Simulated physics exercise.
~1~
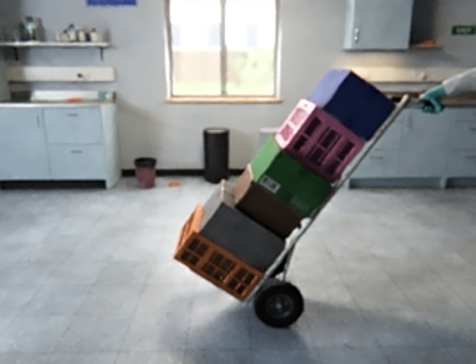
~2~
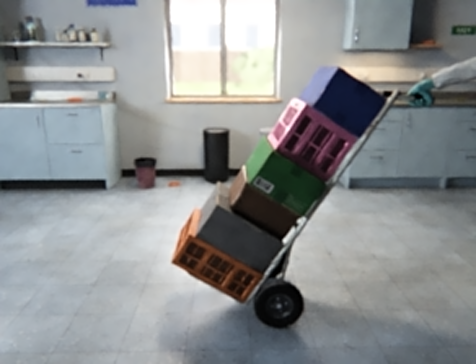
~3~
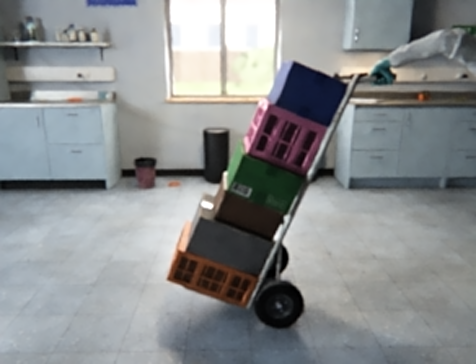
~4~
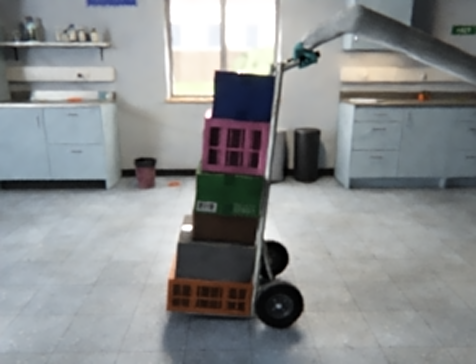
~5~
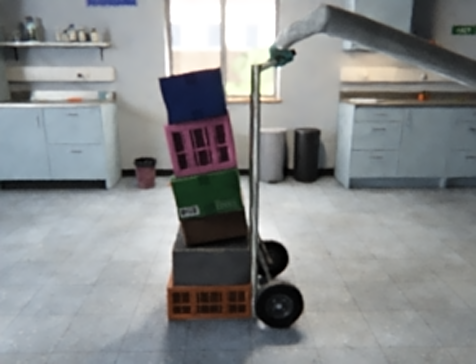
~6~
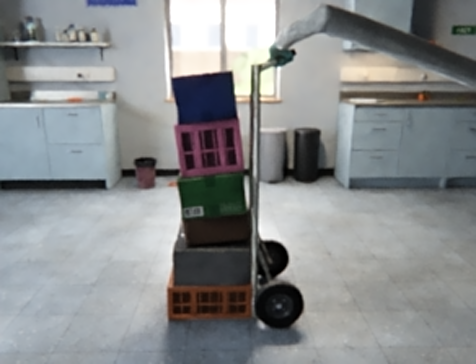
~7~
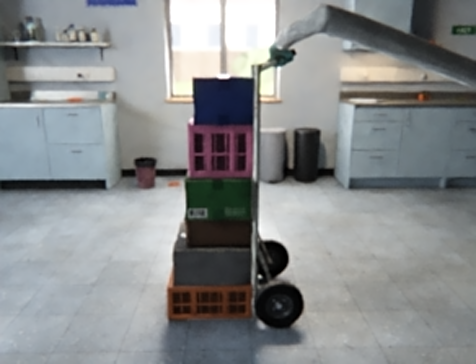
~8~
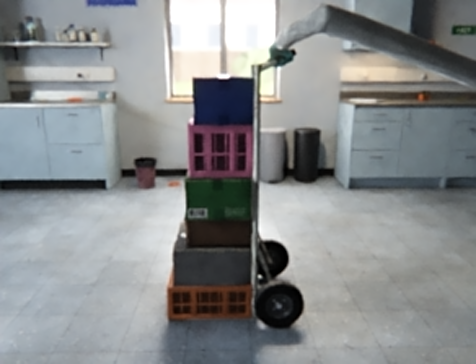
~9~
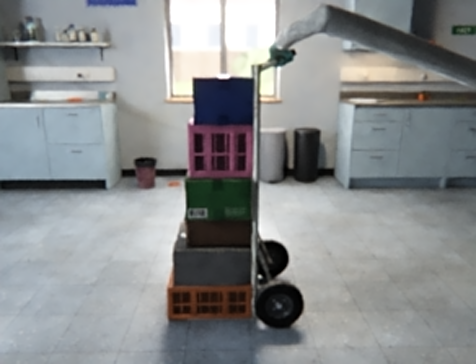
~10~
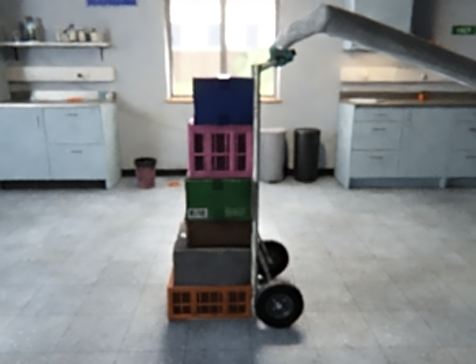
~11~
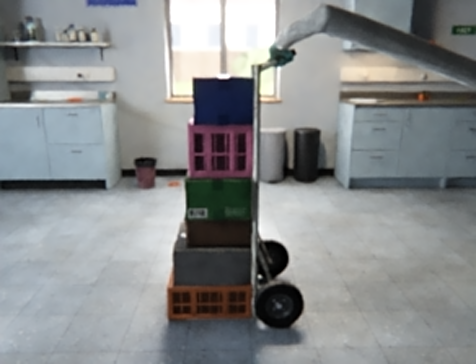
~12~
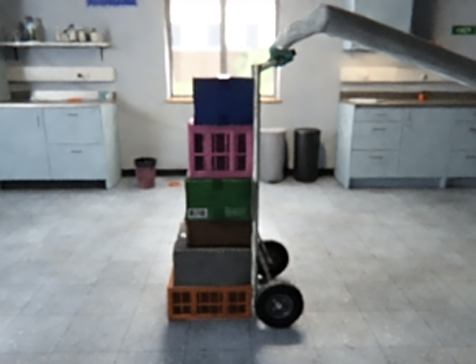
In a room with cabinets and a window, a gloved hand swung a tilted hand truck stacked with boxes and crates upright; the upper ones tipped left away from the frame, then rocked back, and the whole stack stood still and intact.
